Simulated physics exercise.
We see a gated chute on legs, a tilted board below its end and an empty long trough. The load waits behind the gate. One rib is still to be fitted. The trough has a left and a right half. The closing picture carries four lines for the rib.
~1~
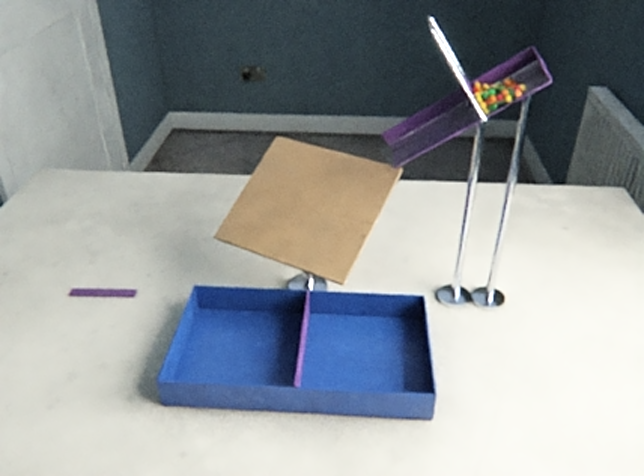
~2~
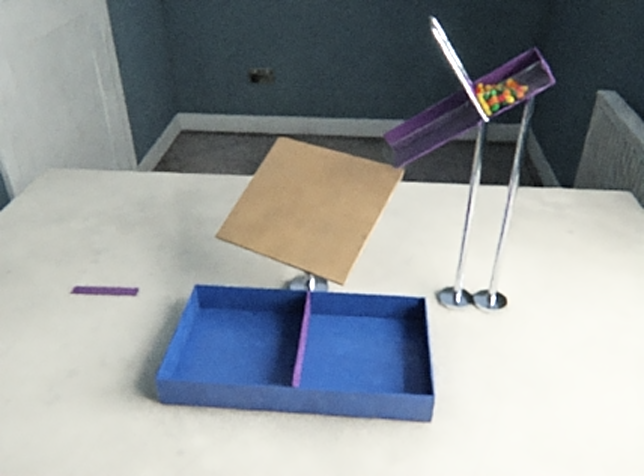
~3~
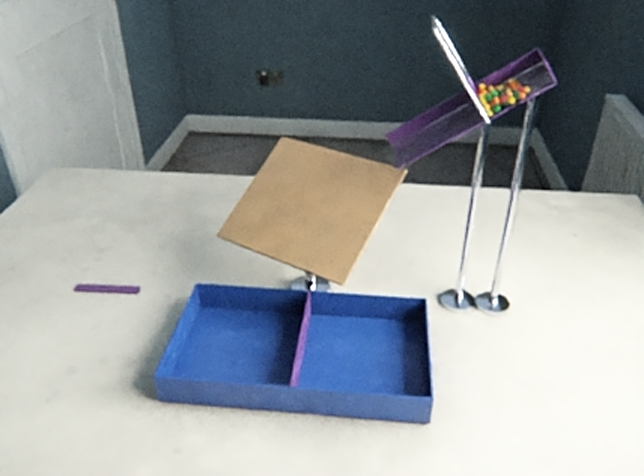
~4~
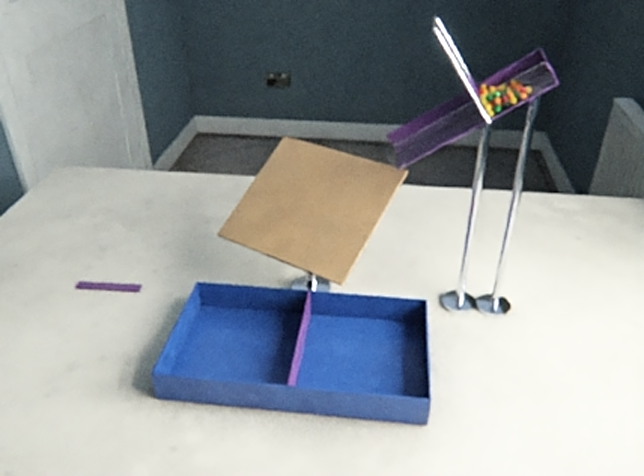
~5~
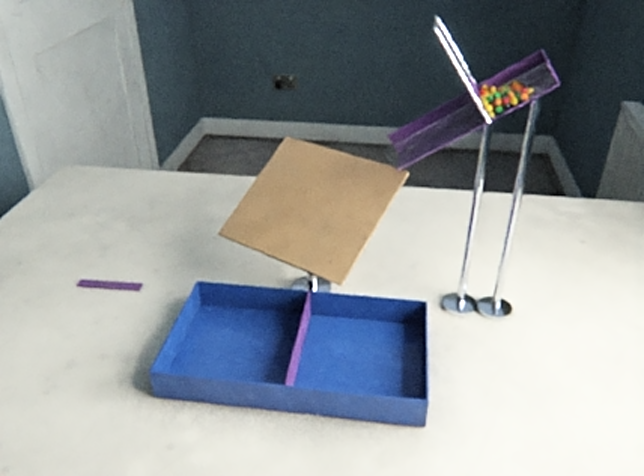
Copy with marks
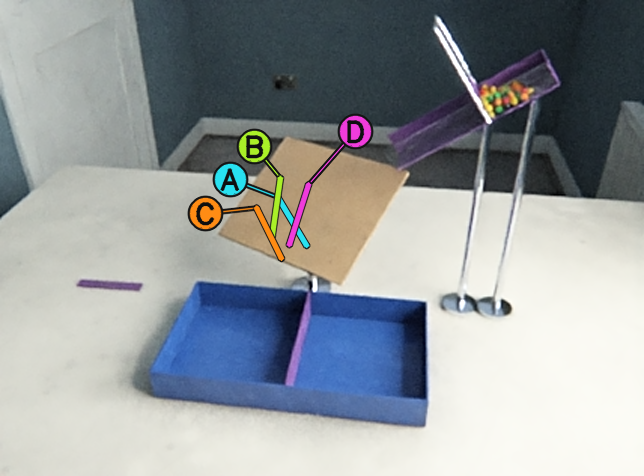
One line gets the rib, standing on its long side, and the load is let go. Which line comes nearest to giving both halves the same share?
I would pick line A.
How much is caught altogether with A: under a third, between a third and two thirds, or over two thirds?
It is over two thirds.
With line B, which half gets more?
More lands on the left.
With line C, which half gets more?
Left.
On the marked copy, line A from (277, 197) to (306, 245); line B from (280, 178) to (272, 236); line C from (256, 207) to (281, 258); line D from (308, 184) to (289, 244).
Choosing A, of what is caught, about half in the left half, about half in the right.
Choosing B, of what is caught, nearly all in the left half, a stray few in the right.
Choosing C, of what is caught, nearly all in the left half, a small part in the right.
Choosing D, of what is caught, nearly all in the left half, a stray few in the right.
